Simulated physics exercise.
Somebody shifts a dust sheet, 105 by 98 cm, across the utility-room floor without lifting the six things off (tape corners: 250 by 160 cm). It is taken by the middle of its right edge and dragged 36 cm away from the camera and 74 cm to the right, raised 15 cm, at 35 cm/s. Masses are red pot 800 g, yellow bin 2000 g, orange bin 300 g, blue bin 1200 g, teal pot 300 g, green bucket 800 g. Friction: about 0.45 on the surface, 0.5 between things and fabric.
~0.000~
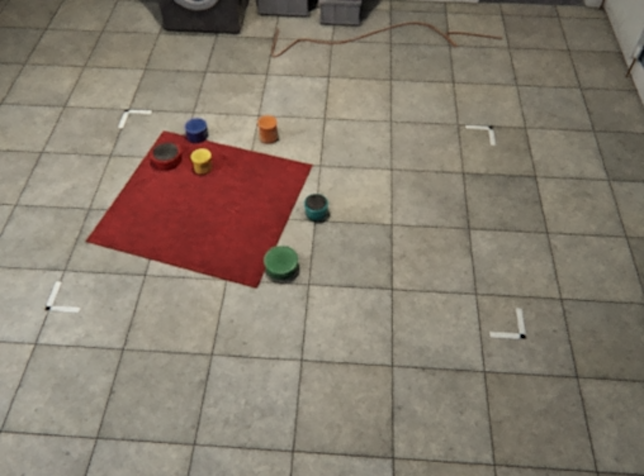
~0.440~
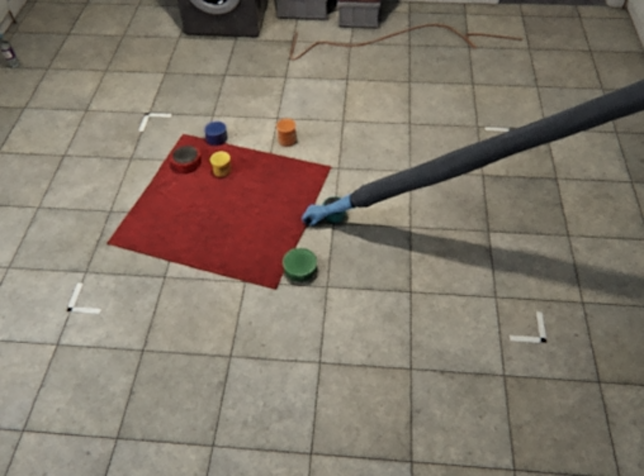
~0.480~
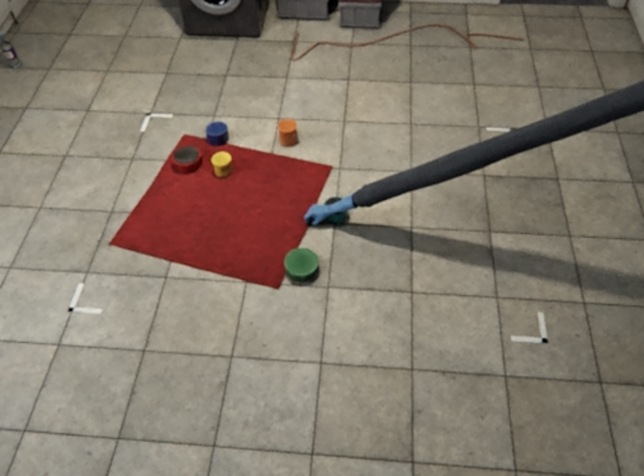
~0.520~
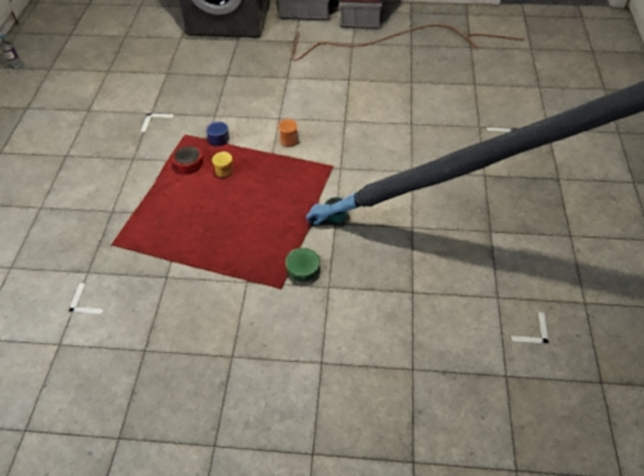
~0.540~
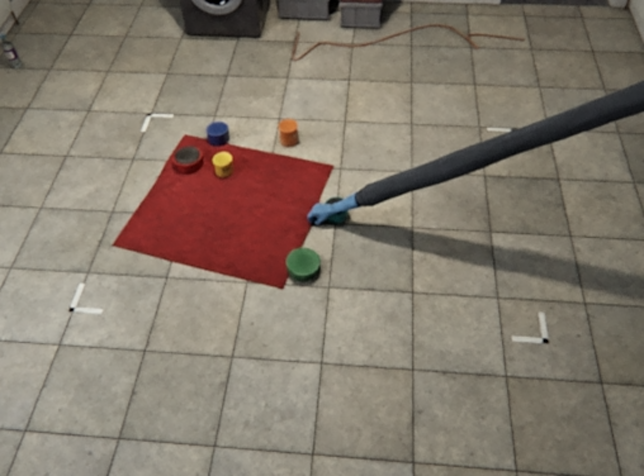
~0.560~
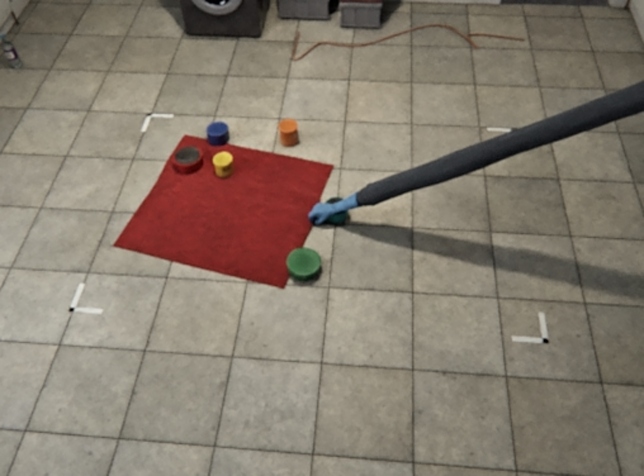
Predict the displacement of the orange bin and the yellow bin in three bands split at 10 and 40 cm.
In order: The orange bin barely shifts; the yellow bin travels a long way.
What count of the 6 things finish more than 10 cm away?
That makes 5.
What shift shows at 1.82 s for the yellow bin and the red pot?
Yellow bin 35 cm, red pot 35 cm.
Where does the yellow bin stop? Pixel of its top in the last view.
At about (331, 162).
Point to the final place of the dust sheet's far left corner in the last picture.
Around (260, 158).
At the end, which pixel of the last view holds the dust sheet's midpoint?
Around (352, 178).
By 1.2 s, middle of the dust sheet at (265, 196); yellow bin 15 cm off its start, red pot 17 cm off its start, green bucket 17 cm off its start.
By 1.8 s, middle of the dust sheet at (297, 188); yellow bin 34 cm off its start, red pot 35 cm off its start, teal pot 32 cm off its start.
By 2.5 s, middle of the dust sheet at (331, 181); yellow bin 54 cm off its start at (308, 164), red pot 56 cm off its start at (269, 173), teal pot 45 cm off its start at (413, 201).
By 3.1 s, middle of the dust sheet at (352, 178); yellow bin 67 cm off its start, red pot 69 cm off its start, green bucket 49 cm off its start.
By 3.7 s, middle of the dust sheet at (352, 178); yellow bin 67 cm off its start at (331, 162), orange bin 0 cm off its start at (288, 126), red pot 69 cm off its start at (292, 172), green bucket 49 cm off its start at (377, 228).
